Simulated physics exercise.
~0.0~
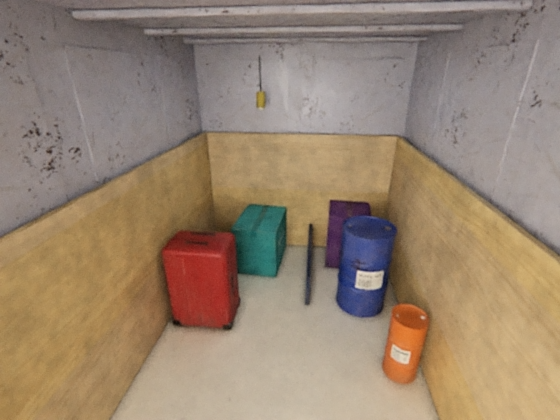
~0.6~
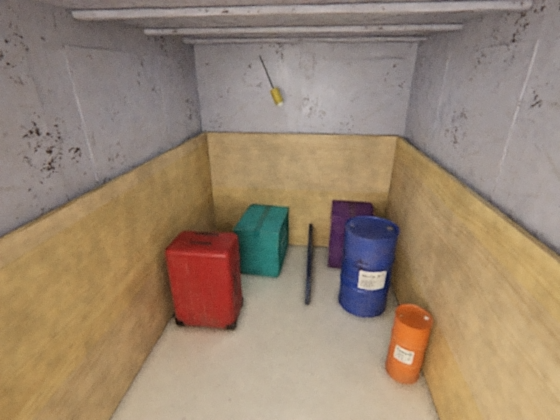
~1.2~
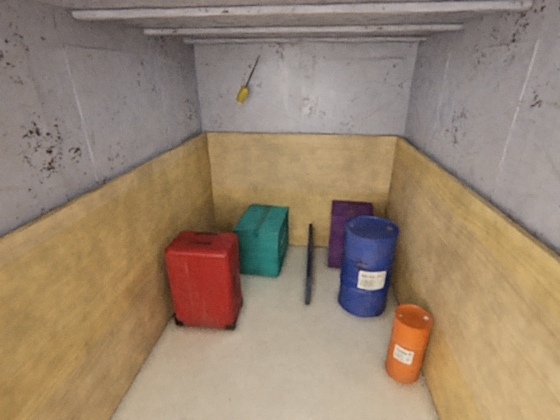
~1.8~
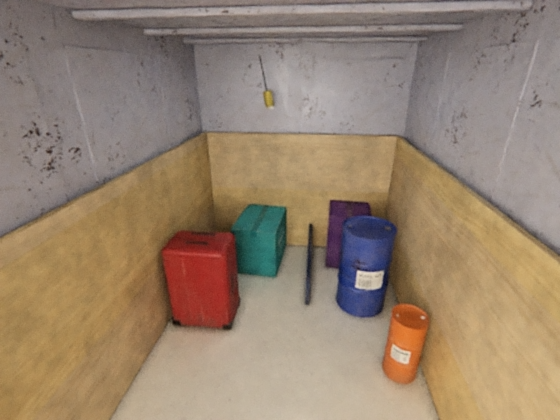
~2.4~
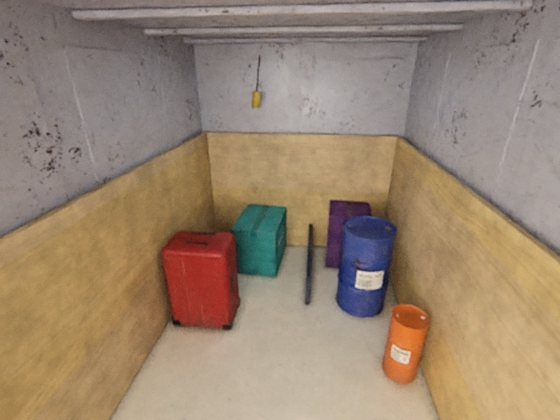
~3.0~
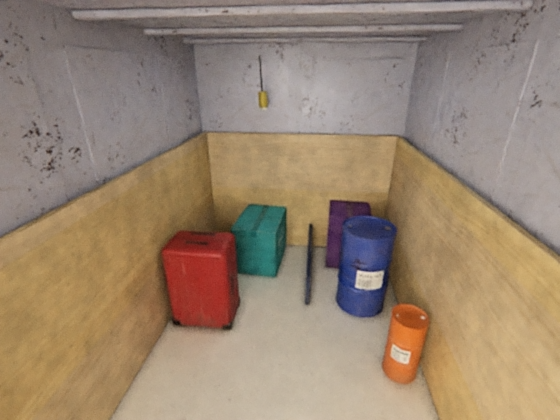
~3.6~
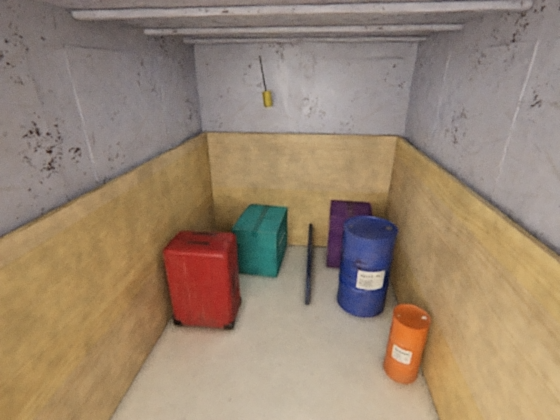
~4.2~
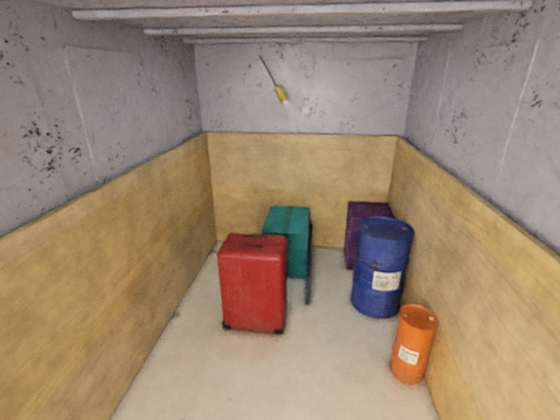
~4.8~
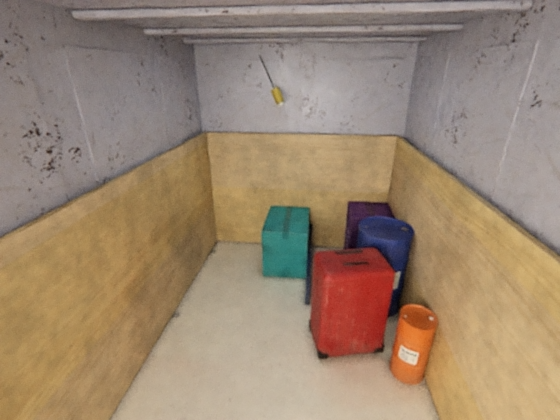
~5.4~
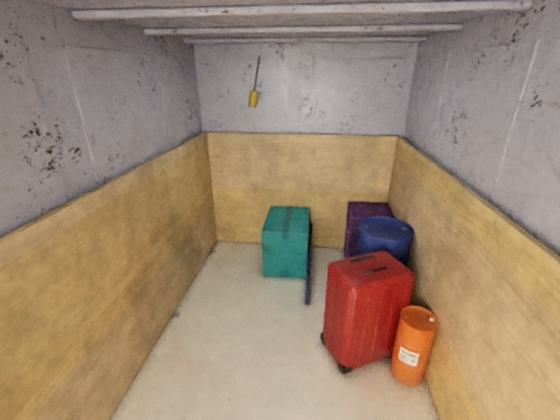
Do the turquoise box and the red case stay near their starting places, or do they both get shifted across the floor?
Both get shifted. The turquoise box slides right as far as the low board, and the red case slides much farther, ending on the right side next to the orange canister.
